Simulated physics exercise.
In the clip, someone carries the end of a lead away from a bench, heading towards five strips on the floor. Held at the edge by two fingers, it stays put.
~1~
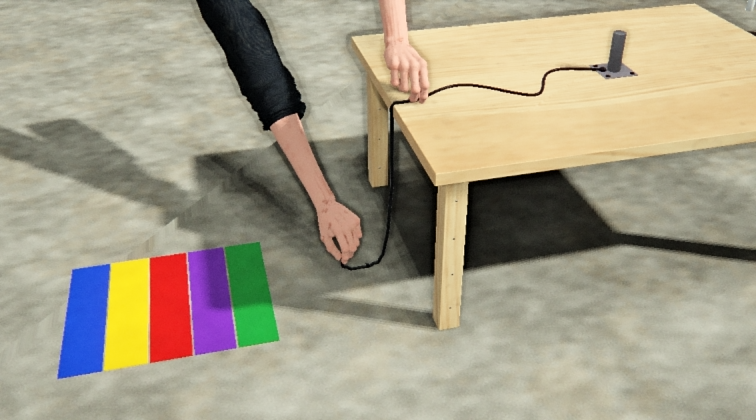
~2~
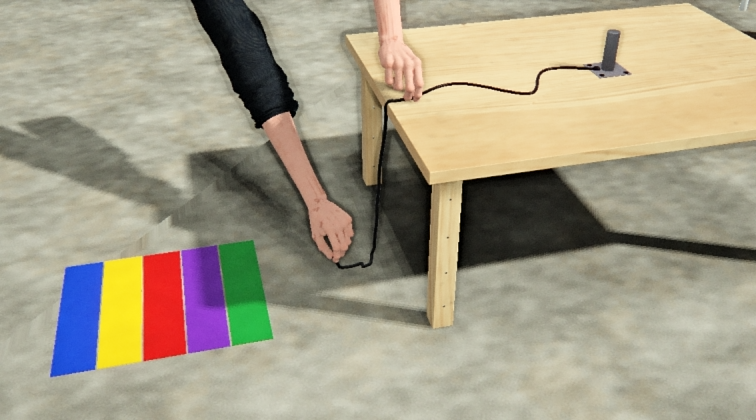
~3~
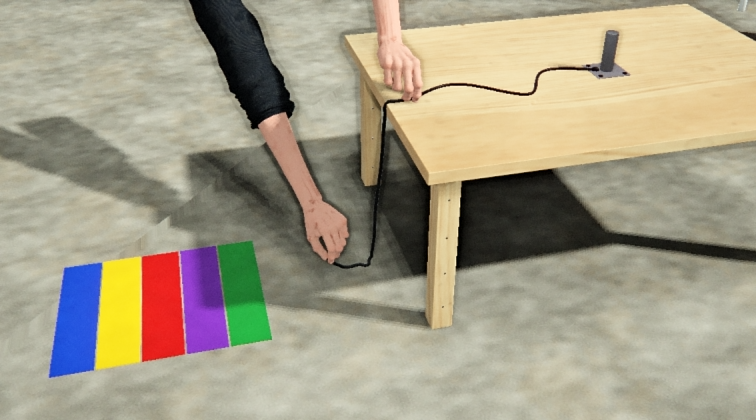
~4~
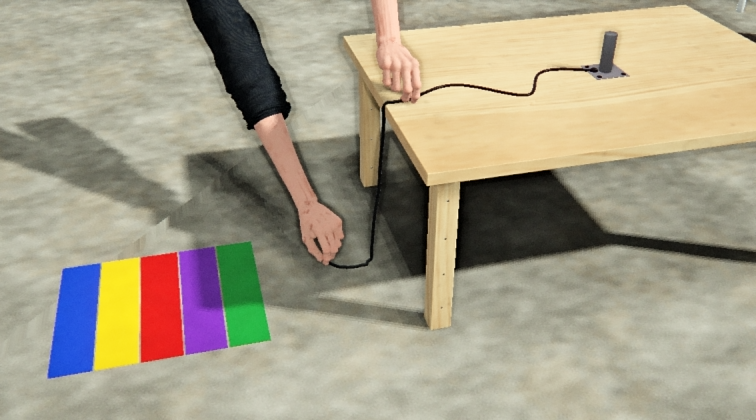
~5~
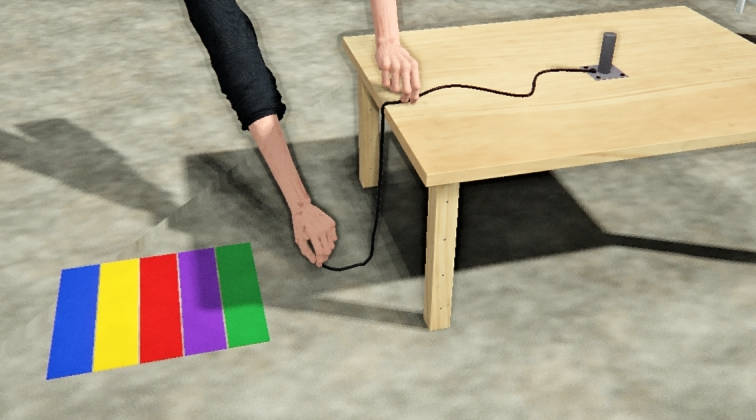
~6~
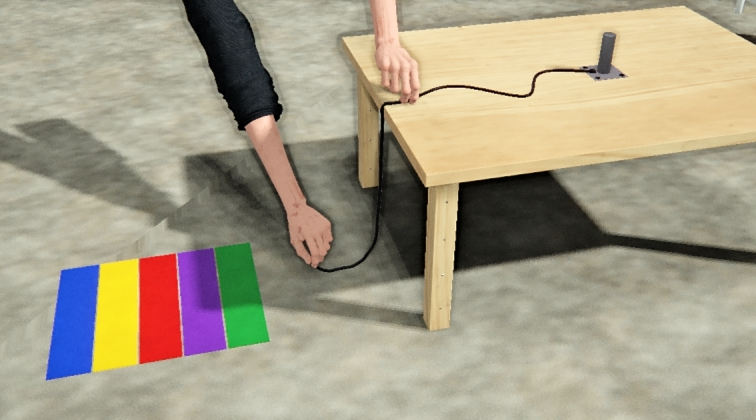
On a mottled grey floor beside a wooden table, one hand pinches a black cord at the tabletop's edge while another holds its hanging end low down. The lower hand moves slightly left, towards five coloured strips, drawing the cord's bottom bend a little wider as the upper hand stays put.
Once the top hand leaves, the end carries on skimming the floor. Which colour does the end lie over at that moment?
It lies over red.
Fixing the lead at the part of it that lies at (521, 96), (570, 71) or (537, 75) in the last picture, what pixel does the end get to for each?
First try near (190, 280), second near (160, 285), third near (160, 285).
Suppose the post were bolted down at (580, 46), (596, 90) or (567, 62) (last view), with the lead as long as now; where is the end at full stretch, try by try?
Approximate places, in that order: (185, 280), (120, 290), (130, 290).
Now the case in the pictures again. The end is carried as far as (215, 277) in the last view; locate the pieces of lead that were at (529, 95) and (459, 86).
(492, 87) for the first, (425, 97) for the second.
Early on, end near (215, 277); over purple.
Midway, end near (176, 283); over red.
At the end of the slack, end near (154, 287); over red. The red one.
